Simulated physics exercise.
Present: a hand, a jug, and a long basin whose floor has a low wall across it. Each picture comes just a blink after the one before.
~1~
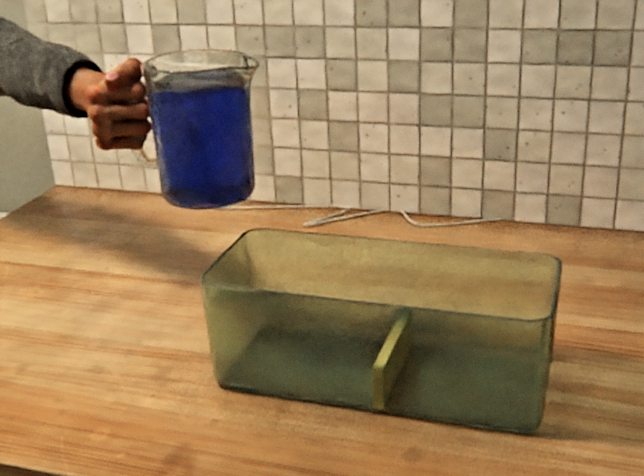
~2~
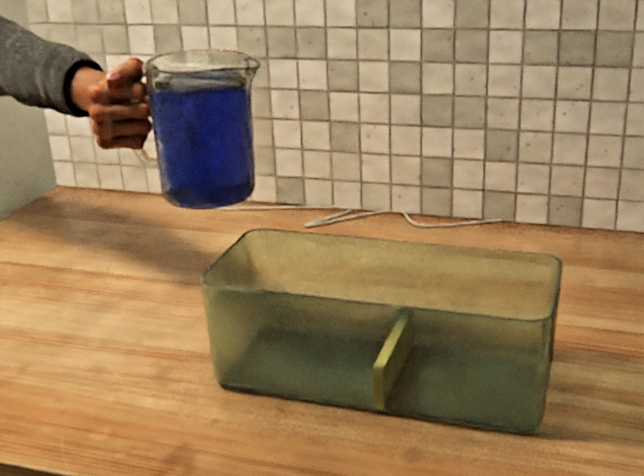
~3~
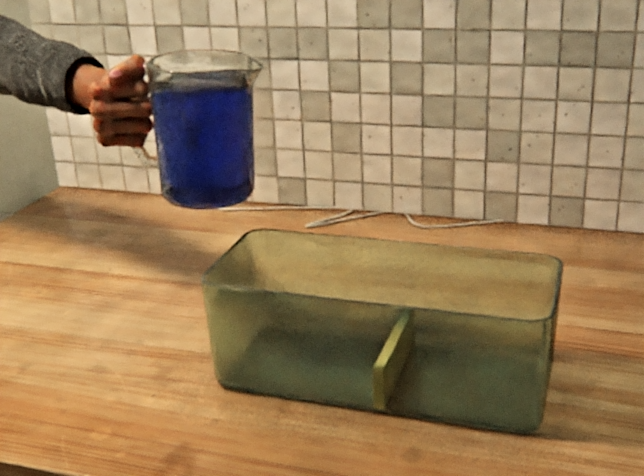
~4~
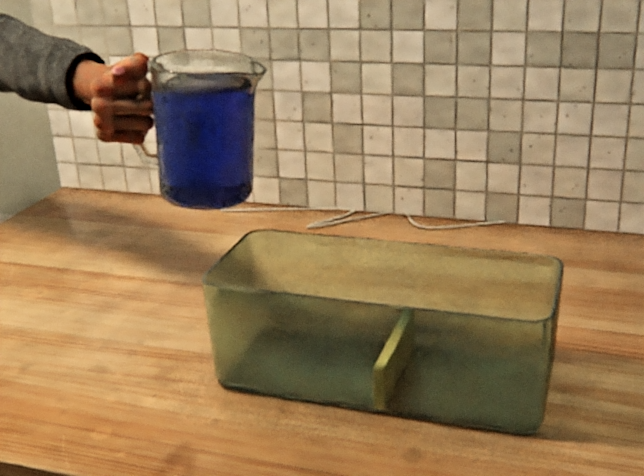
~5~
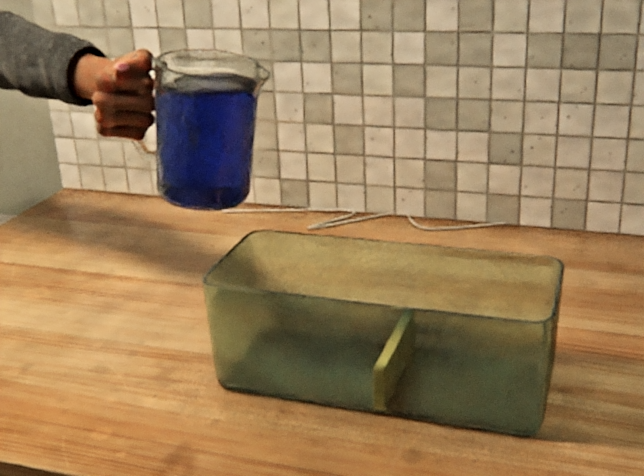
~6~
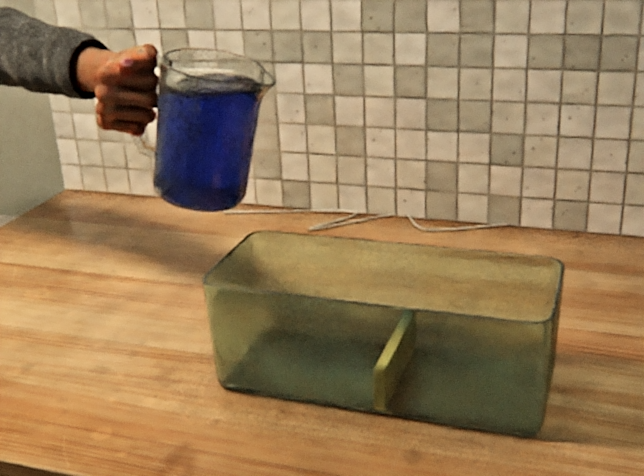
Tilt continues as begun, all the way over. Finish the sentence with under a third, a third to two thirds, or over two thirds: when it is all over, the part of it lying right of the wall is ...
... under a third.
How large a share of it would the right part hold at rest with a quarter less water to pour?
About 5 in a hundred.
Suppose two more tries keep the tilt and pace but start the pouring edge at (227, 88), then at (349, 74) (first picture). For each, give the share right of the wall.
One after the other: 5 %, 95 %.
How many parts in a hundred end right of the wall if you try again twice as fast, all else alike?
About 5 in a hundred.
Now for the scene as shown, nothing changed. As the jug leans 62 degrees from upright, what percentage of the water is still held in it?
Around 85 in a hundred has not poured out yet.
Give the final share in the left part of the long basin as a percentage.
That works out to roughly 95 percent.
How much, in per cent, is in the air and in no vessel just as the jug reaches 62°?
Estimated at 10 per cent or so.
A moment on, the tilt is 62° and 86 per cent is still to pour, 4 is left of the wall and 0 right of it.
Next, the tilt is 95° and 38 per cent is still to pour, 43 is left of the wall and 0 right of it.
Then the tilt is 105° and 4 per cent is still to pour, 89 is left of the wall and 2 right of it.
Later the tilt is 105° and 0 per cent is still to pour, 95 is left of the wall and 3 right of it.
At rest 95 per cent lies left of the wall, 3 right of it and 2 outside.
